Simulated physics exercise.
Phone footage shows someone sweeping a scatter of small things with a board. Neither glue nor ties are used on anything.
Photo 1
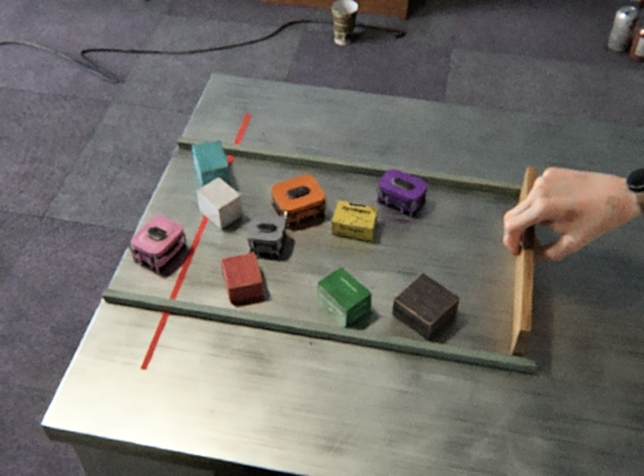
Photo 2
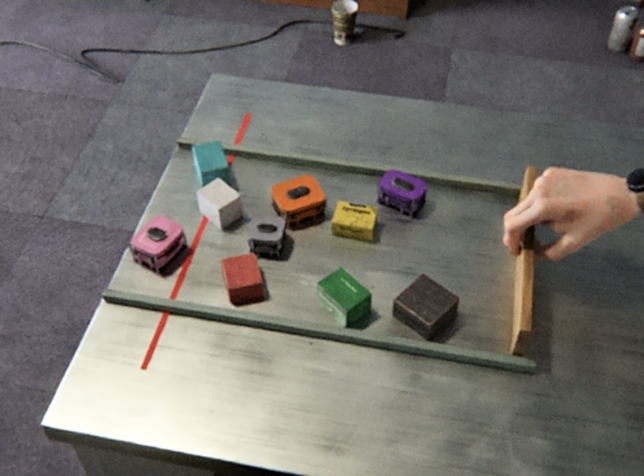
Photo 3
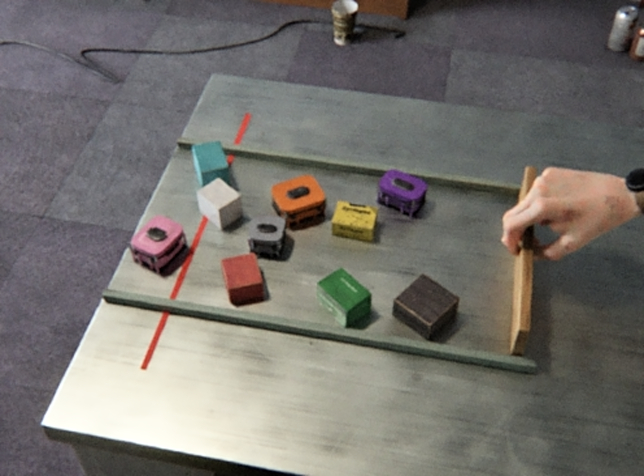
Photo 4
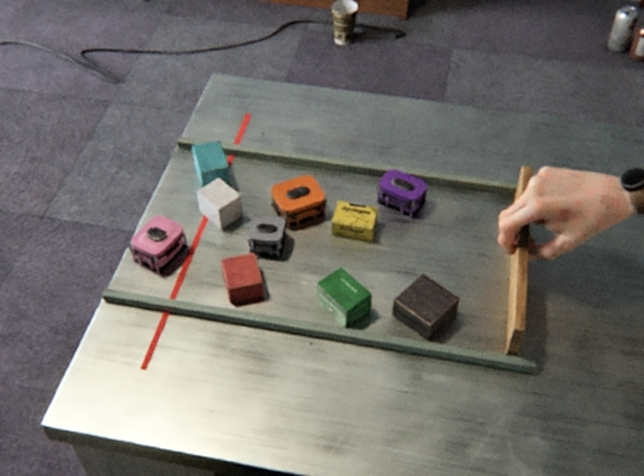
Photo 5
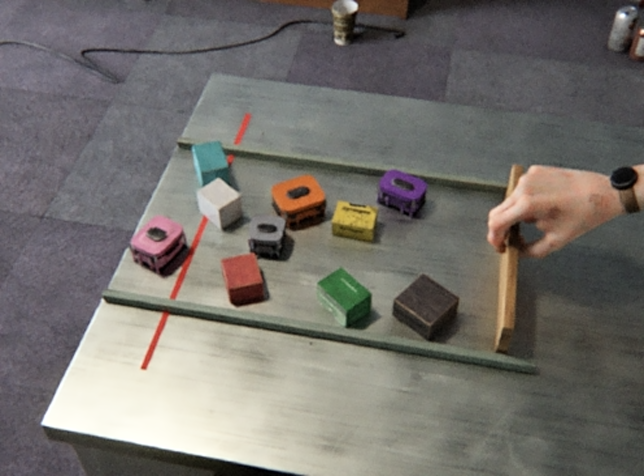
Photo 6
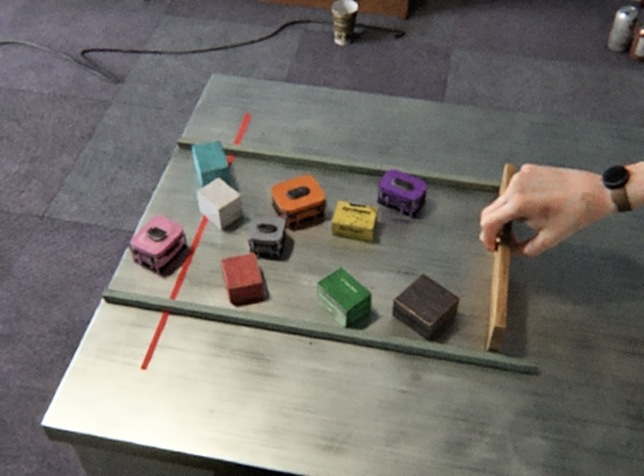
A hand slides a wooden board slightly left toward small, scattered cases and blocks.
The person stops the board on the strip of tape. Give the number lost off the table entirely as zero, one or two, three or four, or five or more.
Lost off the table: Three or four.
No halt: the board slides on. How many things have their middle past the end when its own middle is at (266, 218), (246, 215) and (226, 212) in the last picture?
Respectively 0, 1 and 2.
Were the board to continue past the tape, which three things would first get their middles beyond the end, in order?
The pink case goes first, followed by the red block and then the turquoise block.
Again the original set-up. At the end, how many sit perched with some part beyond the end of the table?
In total, 3 of them.
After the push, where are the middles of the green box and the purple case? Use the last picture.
Final pixels, roughly: (124, 253) for the first, (203, 164) for the other.
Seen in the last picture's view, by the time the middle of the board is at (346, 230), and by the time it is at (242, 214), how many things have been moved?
I get 6 at the one place and 10 at the other.
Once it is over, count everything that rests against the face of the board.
Count recorded: 4.
Soon after, none off yet; pink case at rest near (159, 244); turquoise block at rest near (212, 167); white block at rest near (220, 204).
In the end, the number that fall off is three or four; gone, red block, turquoise block and pink case.
